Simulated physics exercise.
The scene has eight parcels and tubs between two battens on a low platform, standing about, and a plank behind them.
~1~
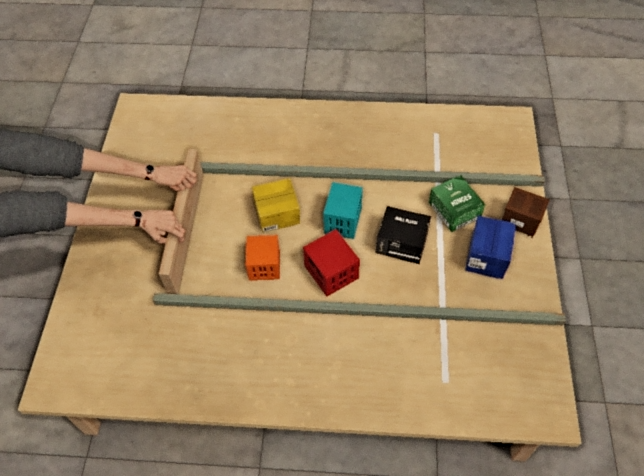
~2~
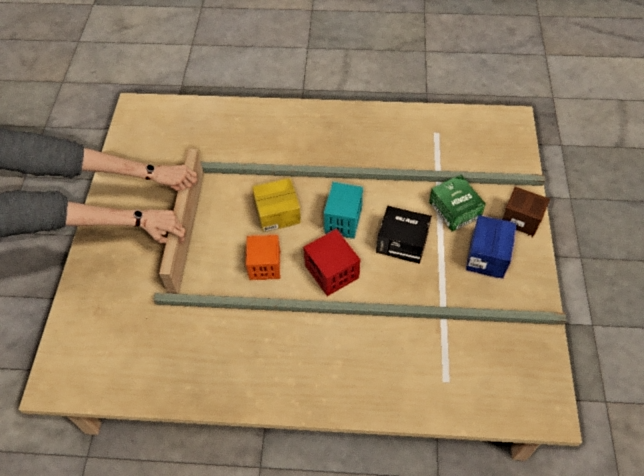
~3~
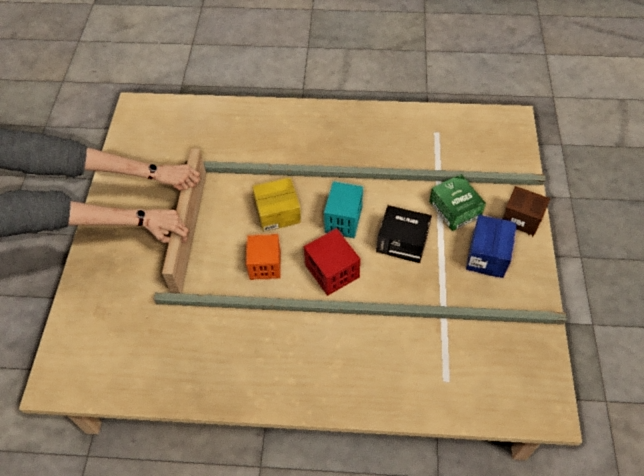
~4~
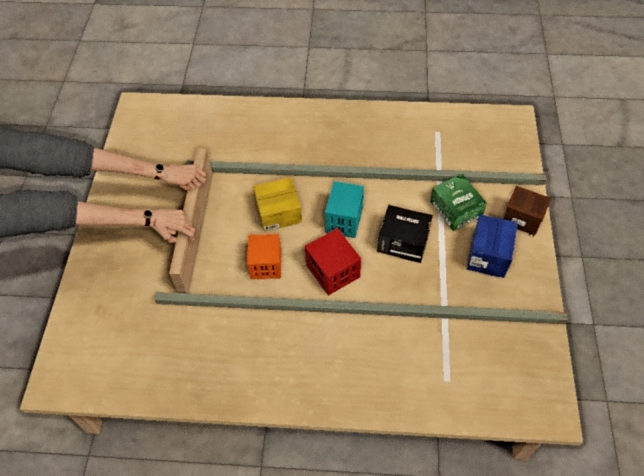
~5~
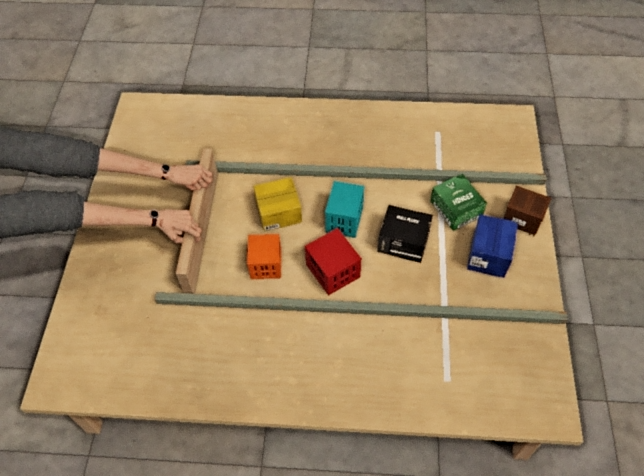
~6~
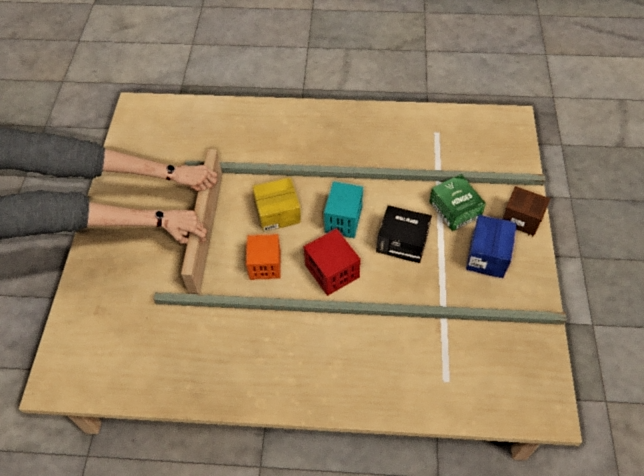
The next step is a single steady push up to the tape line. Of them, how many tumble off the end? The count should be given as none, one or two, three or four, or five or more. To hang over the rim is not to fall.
The drop will claim one or two of them.
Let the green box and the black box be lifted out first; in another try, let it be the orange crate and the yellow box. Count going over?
That gives 0 for the first pair taken away and 0 for the second.
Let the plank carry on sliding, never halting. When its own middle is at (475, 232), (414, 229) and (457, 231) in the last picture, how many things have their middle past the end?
Over the end: 4, 0, 2.
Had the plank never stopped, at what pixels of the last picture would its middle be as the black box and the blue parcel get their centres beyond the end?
Roughly (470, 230); roughly (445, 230).
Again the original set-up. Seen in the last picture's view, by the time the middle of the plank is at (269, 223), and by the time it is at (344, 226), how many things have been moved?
Counting first: 2, next 5.
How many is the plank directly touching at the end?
2 are in contact with it.
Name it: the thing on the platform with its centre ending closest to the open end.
The blue parcel winds up nearest.
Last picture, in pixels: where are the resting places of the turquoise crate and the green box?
The turquoise crate finishes at (499, 214); the green box finishes at (530, 203).
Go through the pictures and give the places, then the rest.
Brown tote (524, 213); blue parcel (491, 248); green box (456, 203); plank (183, 220); tape (440, 243), in the first picture.
Blue parcel (491, 247); yellow box (277, 205), in the second picture.
Green box (457, 202); orange crate (264, 257), in the third picture.
Brown tote (526, 212); black box (405, 234), in the fourth picture.
Blue parcel (492, 246); red crate (333, 262), in the fifth picture.
Brown tote (525, 212); blue parcel (491, 247); green box (457, 203); plank (204, 220); tape (441, 242), in the sixth picture.
Soon after, none off yet; brown tote at rest near (525, 212); blue parcel at rest near (491, 247); green box at rest near (457, 203).
Then, none off yet; brown tote moved a little near (531, 213); blue parcel moved about its own width near (531, 264); green box moved about its own width near (487, 201).
At rest, the number that fall off is one or two; fallen, brown tote.
